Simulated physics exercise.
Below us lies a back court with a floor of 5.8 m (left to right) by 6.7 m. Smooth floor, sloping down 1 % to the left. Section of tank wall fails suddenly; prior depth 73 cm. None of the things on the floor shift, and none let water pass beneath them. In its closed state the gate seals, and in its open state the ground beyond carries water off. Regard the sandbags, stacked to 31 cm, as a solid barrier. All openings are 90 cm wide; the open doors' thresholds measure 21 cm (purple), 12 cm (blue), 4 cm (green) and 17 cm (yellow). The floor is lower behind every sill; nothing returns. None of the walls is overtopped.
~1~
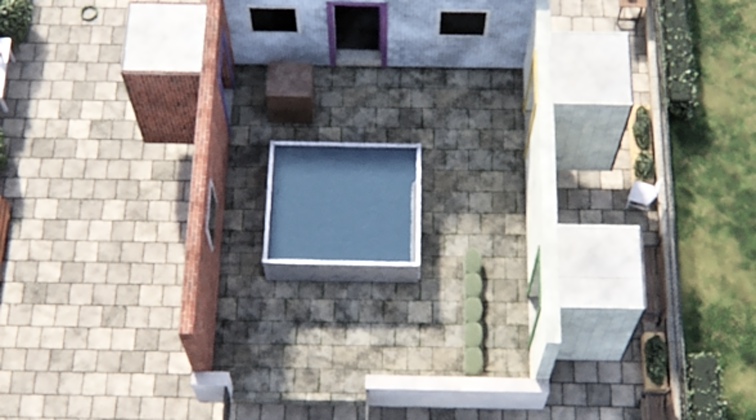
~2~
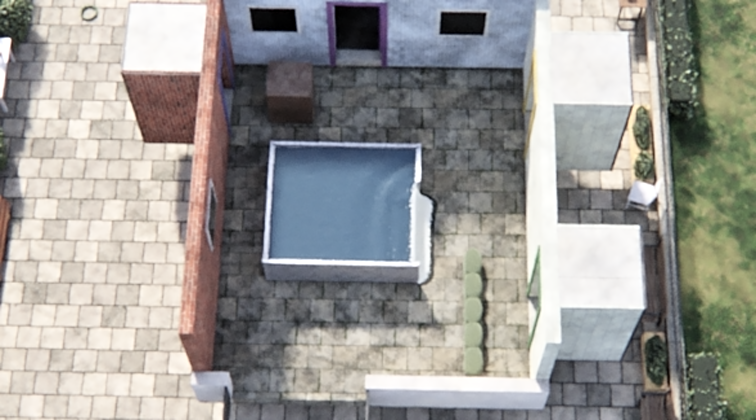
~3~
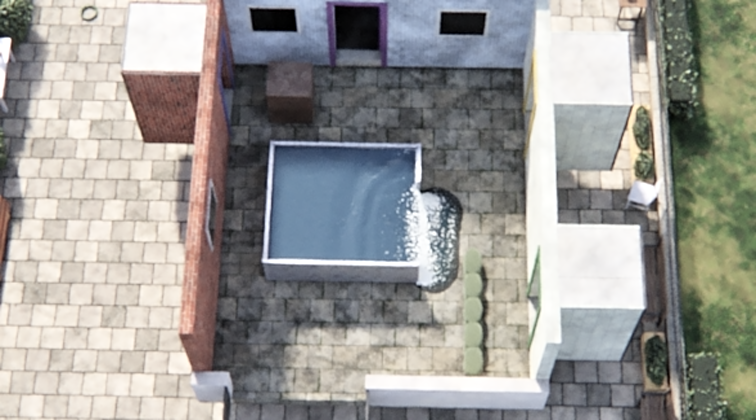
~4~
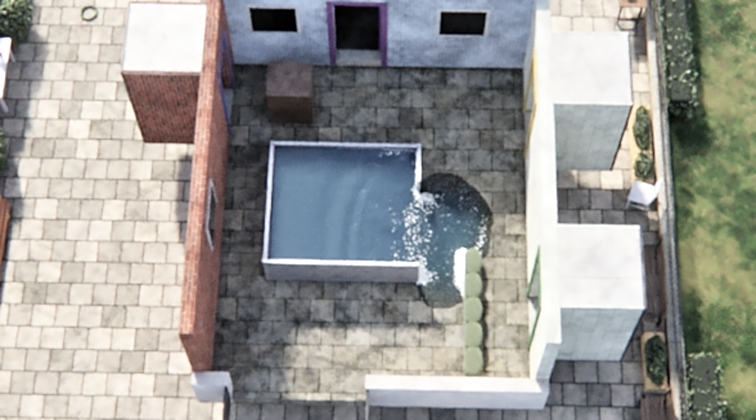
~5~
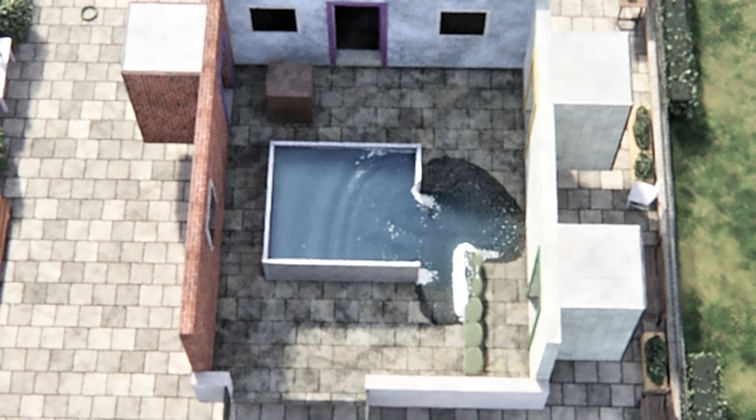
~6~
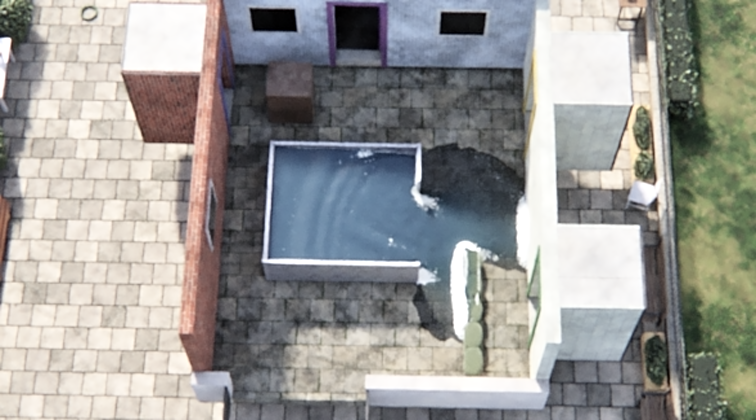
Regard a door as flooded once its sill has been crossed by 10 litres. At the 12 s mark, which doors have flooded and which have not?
The purple door has not; the blue door has flooded; the green door has flooded; the yellow door has not.
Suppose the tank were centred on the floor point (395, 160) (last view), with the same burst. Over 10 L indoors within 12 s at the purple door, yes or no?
Against the limit, the purple door gets no more than that.
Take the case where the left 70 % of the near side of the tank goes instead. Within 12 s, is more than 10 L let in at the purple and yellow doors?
At purple the amount is beneath the mark, while at yellow it is beneath the mark.
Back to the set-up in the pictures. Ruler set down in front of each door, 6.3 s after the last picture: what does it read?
Depths: Purple door 9 cm, blue door 12 cm, green door 10 cm, yellow door 9 cm.
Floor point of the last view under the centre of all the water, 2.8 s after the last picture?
Near (408, 233).
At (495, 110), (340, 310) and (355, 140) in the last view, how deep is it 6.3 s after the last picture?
Roughly 13, 2, 10 cm.
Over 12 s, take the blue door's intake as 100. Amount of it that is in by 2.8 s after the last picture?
I'd put it at about 0 per cent by that point.
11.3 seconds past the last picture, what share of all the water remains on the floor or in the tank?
80 %.
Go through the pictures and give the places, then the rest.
The tank at (344, 204) is whole and still, 73 cm deep, in the first picture.
The front is at (427, 198), 0.9 m from the gap at (416, 234); 0.4 m2 of floor is under water; 72 cm left at the back of the tank, in the second picture.
The front is at (443, 193), 1.1 m from the gap at (416, 235); 1.4 m2 of floor is under water; 73 cm left at the back of the tank, in the third picture.
Water pours out at (416, 235) and has run 1.5 m, to (462, 299); typically 12 cm deep outside, 73 cm at the tank's back, in the fourth picture.
The front is at (522, 220), 2.1 m from the gap at (416, 235); 4.2 m2 of floor is under water; 73 cm left at the back of the tank, in the fifth picture.
The front is at (524, 186), 2.4 m from the gap at (416, 235); 5.2 m2 of floor is under water; 73 cm left at the back of the tank, in the sixth picture.
Then, 0.7 s after the last picture water covers 25 % of the floor and is deepest (53 cm) near (462, 260); purple door not reached, blue door not reached, green door 6 cm at the sill, 0 L in, yellow door 13 cm at the sill, 0 L in.
Then, 1.5 s after the last picture water covers 40 % of the floor and is deepest (48 cm) near (462, 260); purple door not reached, blue door not reached, green door 10 cm at the sill, 4 L in, yellow door 15 cm at the sill, 0 L in.
Then, 2.8 s after the last picture water covers 70 % of the floor and is deepest (38 cm) near (482, 370); purple door 10 cm at the sill, 0 L in, blue door not reached, green door 16 cm at the sill, 20 L in, yellow door 13 cm at the sill, 0 L in.
Then, 6.3 s after the last picture water covers 95 % of the floor and is deepest (23 cm) near (242, 230); purple door 9 cm at the sill, 0 L in, blue door 12 cm at the sill, 3 L in, green door 10 cm at the sill, 217 L in, yellow door 9 cm at the sill, 0 L in.
Then, 11.3 s after the last picture water covers 95 % of the floor and is deepest (18 cm) near (233, 104); purple door 15 cm at the sill, 0 L in, blue door 17 cm at the sill, 58 L in, green door 6 cm at the sill, 257 L in, yellow door 11 cm at the sill, 0 L in.
